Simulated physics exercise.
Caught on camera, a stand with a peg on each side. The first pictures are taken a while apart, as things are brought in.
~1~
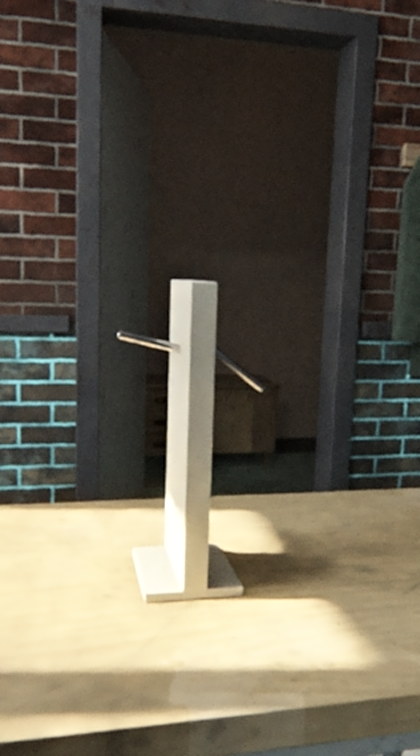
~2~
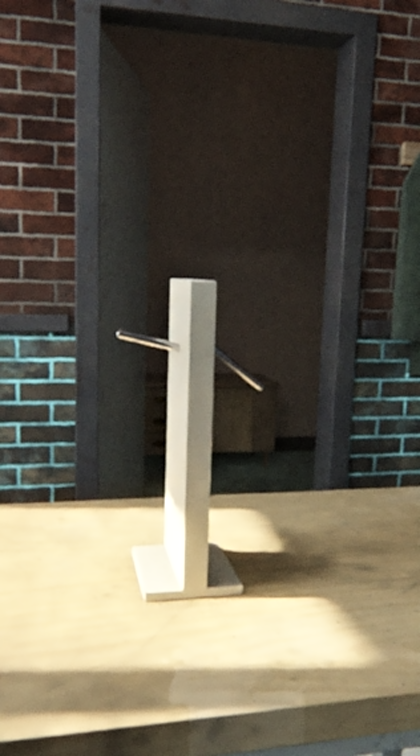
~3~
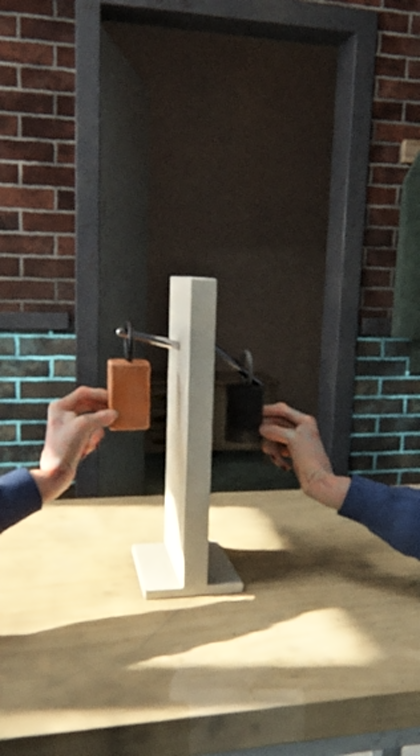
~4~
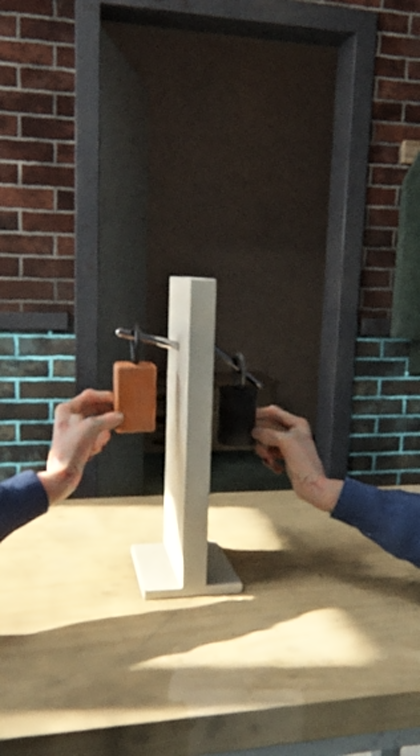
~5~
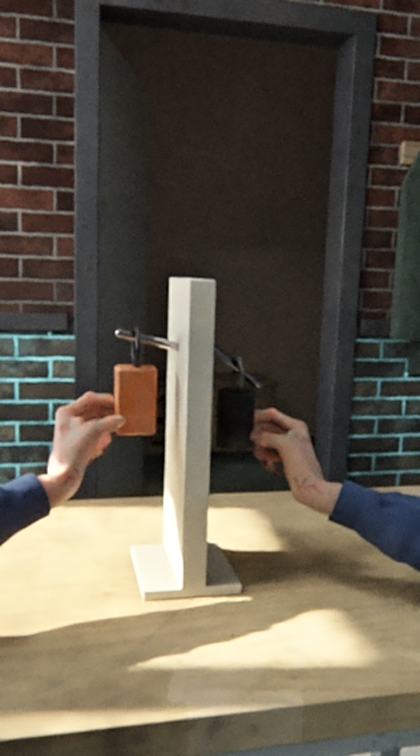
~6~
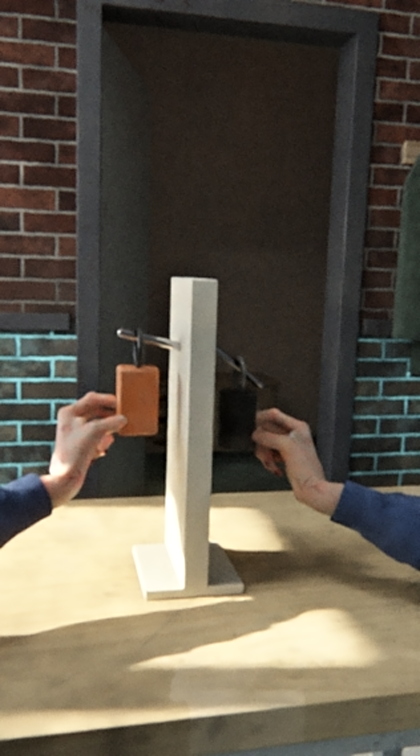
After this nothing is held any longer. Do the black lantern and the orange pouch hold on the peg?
Here the black lantern drops to the table, the orange pouch remains hooked.
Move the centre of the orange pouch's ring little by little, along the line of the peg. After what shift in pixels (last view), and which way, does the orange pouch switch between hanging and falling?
Some 20 pixels, left.
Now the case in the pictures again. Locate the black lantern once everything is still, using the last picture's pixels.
Around (260, 525).
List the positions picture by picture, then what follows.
The first frame shows peg stand (191, 433).
The second frame shows peg stand (190, 432).
The third frame shows still on the way; black lantern (245, 395); peg stand (190, 430).
The fourth frame shows still on the way; orange pouch (135, 376); peg stand (189, 430).
The fifth frame shows still on the way; black lantern (236, 401); peg stand (189, 431).
The sixth frame shows in place, still held; black lantern (238, 401); orange pouch (138, 380); peg stand (191, 430).
Then, 0.14 s after the last picture, black lantern tipped 19° from how it was near (247, 417); orange pouch at rest near (137, 380).
Then, 0.26 s after the last picture, black lantern falling near (263, 466); orange pouch at rest near (137, 380).
Then, 0.42 s after the last picture, black lantern down below near (265, 525); orange pouch at rest near (137, 380).
At rest, the black lantern falls off, near (261, 526); the orange pouch stays on its peg, near (137, 380).
